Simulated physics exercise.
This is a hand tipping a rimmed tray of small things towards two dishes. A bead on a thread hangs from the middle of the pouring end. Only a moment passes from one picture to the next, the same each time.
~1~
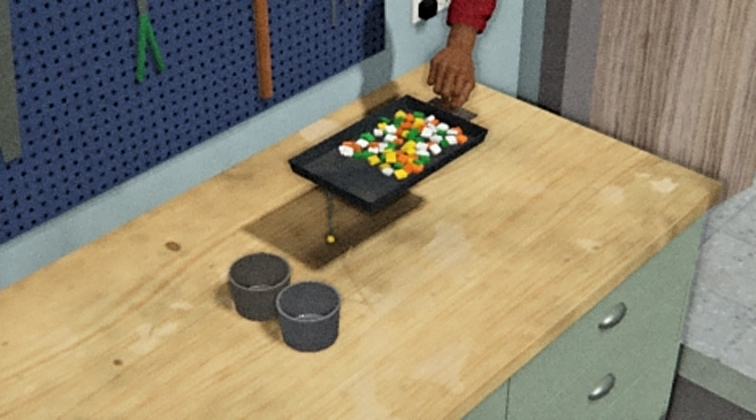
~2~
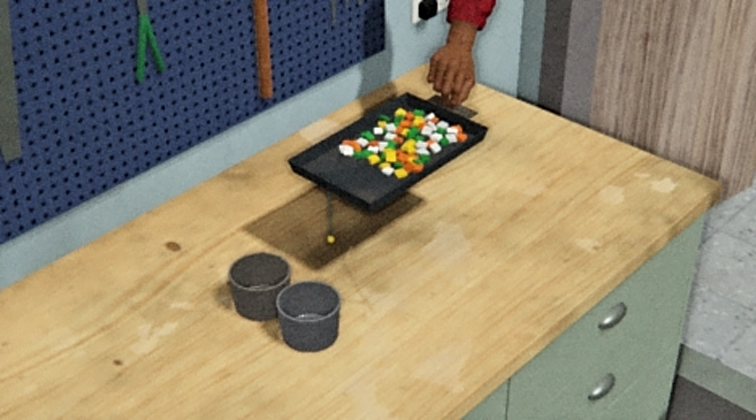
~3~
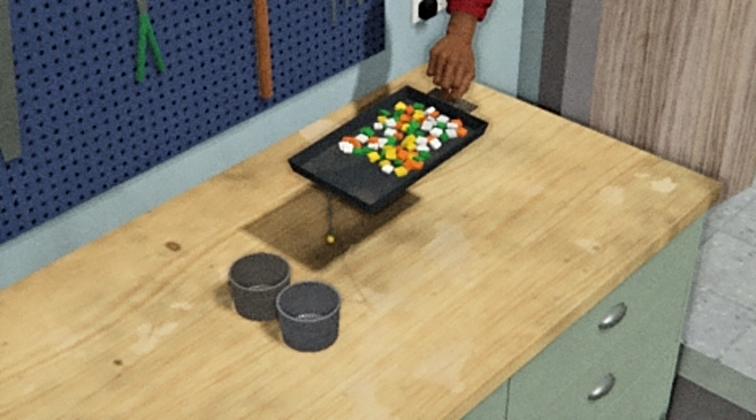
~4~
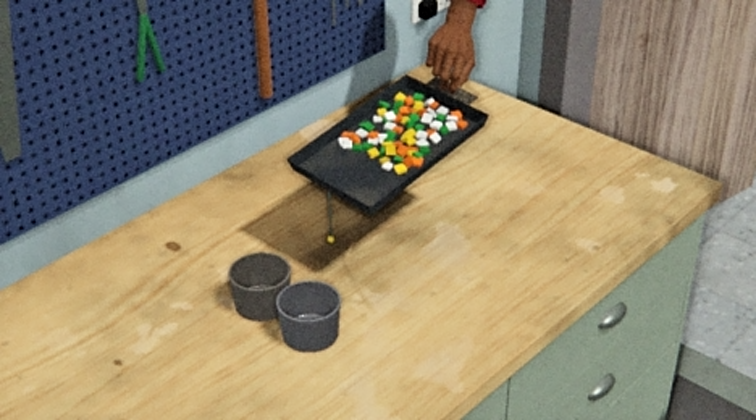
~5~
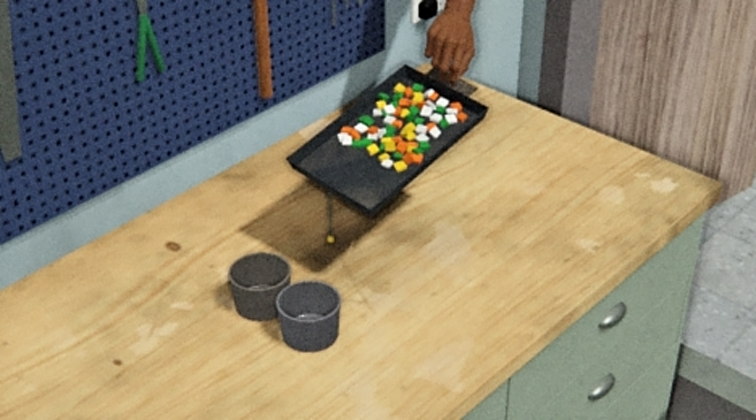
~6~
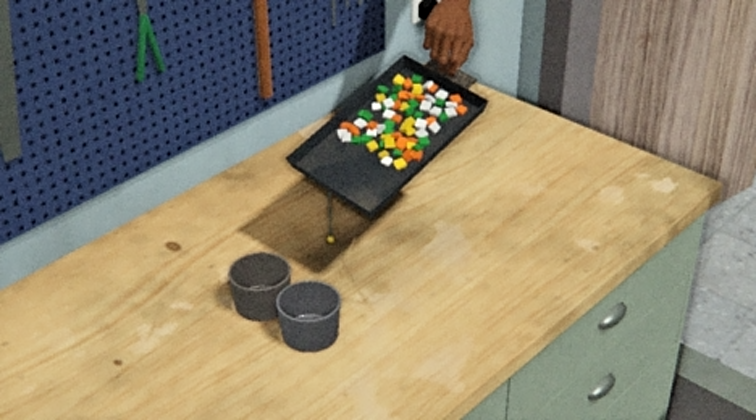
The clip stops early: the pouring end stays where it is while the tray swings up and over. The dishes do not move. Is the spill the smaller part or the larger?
In the dishes lies only the smaller part of it.
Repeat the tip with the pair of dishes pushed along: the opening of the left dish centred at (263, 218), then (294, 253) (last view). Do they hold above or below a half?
In turn: Under half; over half.
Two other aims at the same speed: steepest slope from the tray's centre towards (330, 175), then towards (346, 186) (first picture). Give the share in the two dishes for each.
In turn 0 and 20 in a hundred.
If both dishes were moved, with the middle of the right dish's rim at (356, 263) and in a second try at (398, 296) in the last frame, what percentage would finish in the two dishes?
First some 60, then 80 per cent.
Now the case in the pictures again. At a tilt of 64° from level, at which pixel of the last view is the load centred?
Near (363, 197).
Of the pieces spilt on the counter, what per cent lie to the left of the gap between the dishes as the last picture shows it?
It comes to 0 per cent or so.
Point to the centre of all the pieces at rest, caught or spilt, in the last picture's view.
Near (357, 312).
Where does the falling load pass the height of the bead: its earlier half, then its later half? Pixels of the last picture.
First near (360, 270), later near (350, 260).
Soon after the last picture, tray tipped steeply; nearly all on the tray; a small part in the air.
A little later, tray tipped past a quarter turn; about a third on the tray; a stray few in the right dish; about a third outside both; about a quarter in the air.
Later still, tray tipped past a quarter turn; a stray few in the right dish; nearly all outside both.
At rest, tray tipped past a quarter turn; a stray few in the right dish; none in the left dish; nearly all outside both.
